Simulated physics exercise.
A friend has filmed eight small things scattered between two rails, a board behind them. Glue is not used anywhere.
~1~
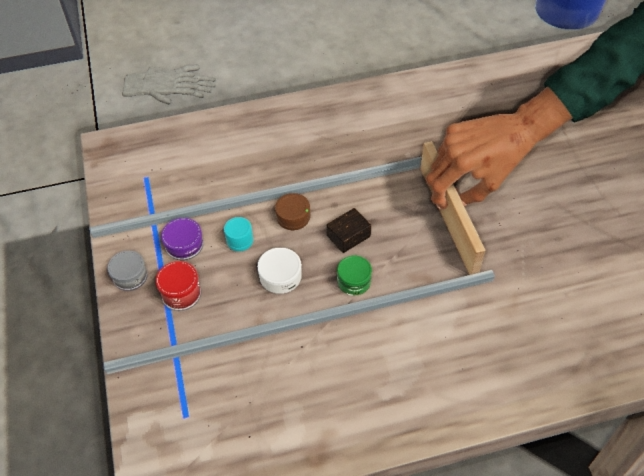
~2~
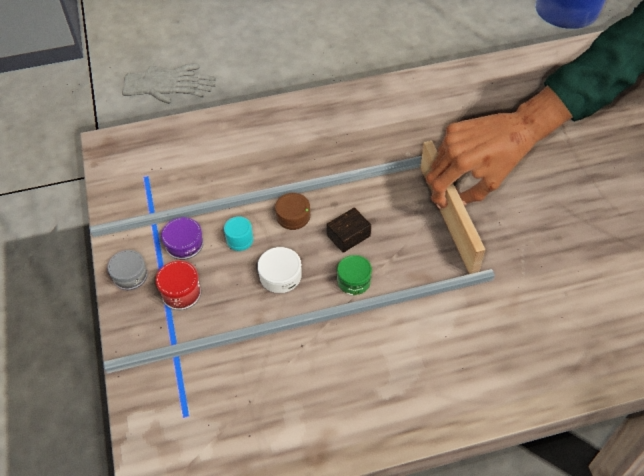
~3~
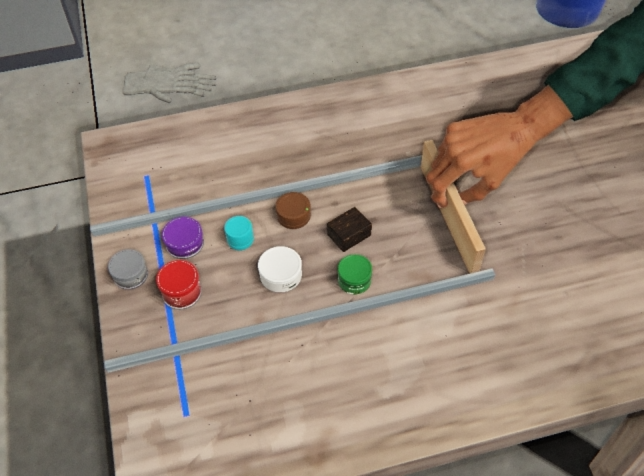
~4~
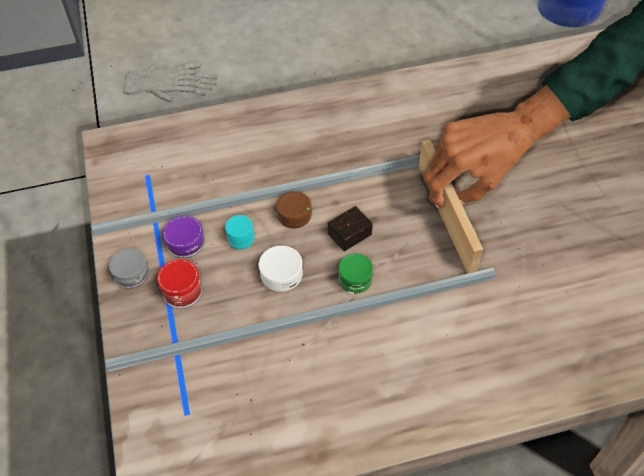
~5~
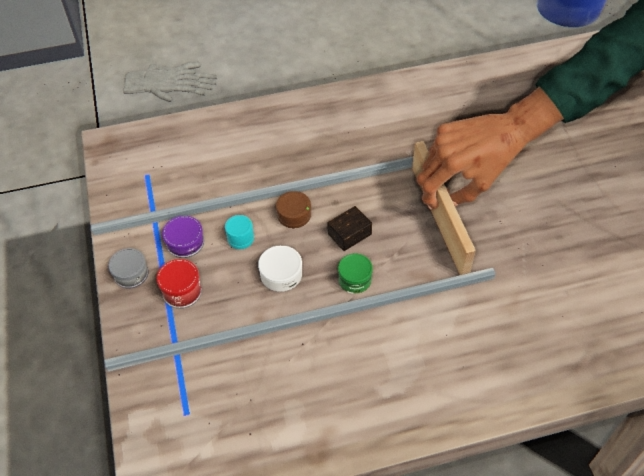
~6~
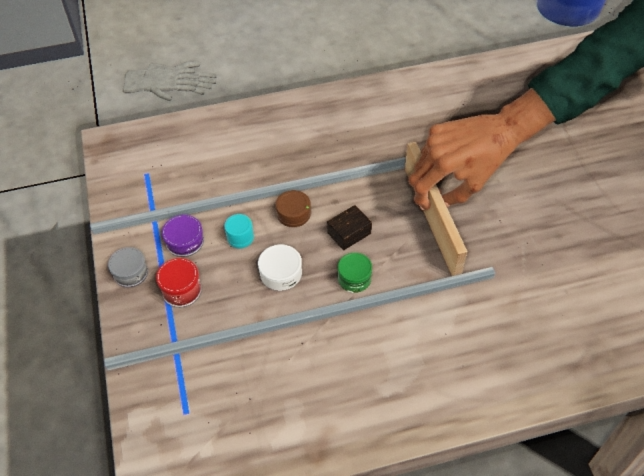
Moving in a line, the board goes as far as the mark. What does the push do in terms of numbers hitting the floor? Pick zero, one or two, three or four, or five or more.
It sends one or two to the floor.
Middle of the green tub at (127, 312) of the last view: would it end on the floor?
Well, from there it does not stay.
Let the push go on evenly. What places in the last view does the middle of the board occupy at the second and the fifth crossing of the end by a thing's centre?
At (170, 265) for the second, at (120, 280) for the fifth.
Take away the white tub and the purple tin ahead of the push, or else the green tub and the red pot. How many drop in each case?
Fallen: 0, and 1 in the other try.
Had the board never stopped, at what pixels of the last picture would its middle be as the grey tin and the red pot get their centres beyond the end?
The middle is at (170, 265) when it's the grey tin, and at (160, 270) when it's the red pot.
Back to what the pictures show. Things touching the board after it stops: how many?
It's 4 of them.
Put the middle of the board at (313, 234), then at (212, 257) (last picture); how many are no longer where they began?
At that stage 4; at the next, 7.
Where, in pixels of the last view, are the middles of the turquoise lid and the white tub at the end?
The turquoise lid ends up near (111, 256), and the white tub near (145, 299).
Soon after, none off yet; grey tin at rest near (129, 267); red pot at rest near (180, 283); purple tin at rest near (183, 236).
After that, none off yet; grey tin at rest near (127, 267); red pot displaced about its own width near (144, 290); purple tin displaced about its own width near (125, 238).
In the end, the number that fall off is one or two; gone, purple tin and grey tin.
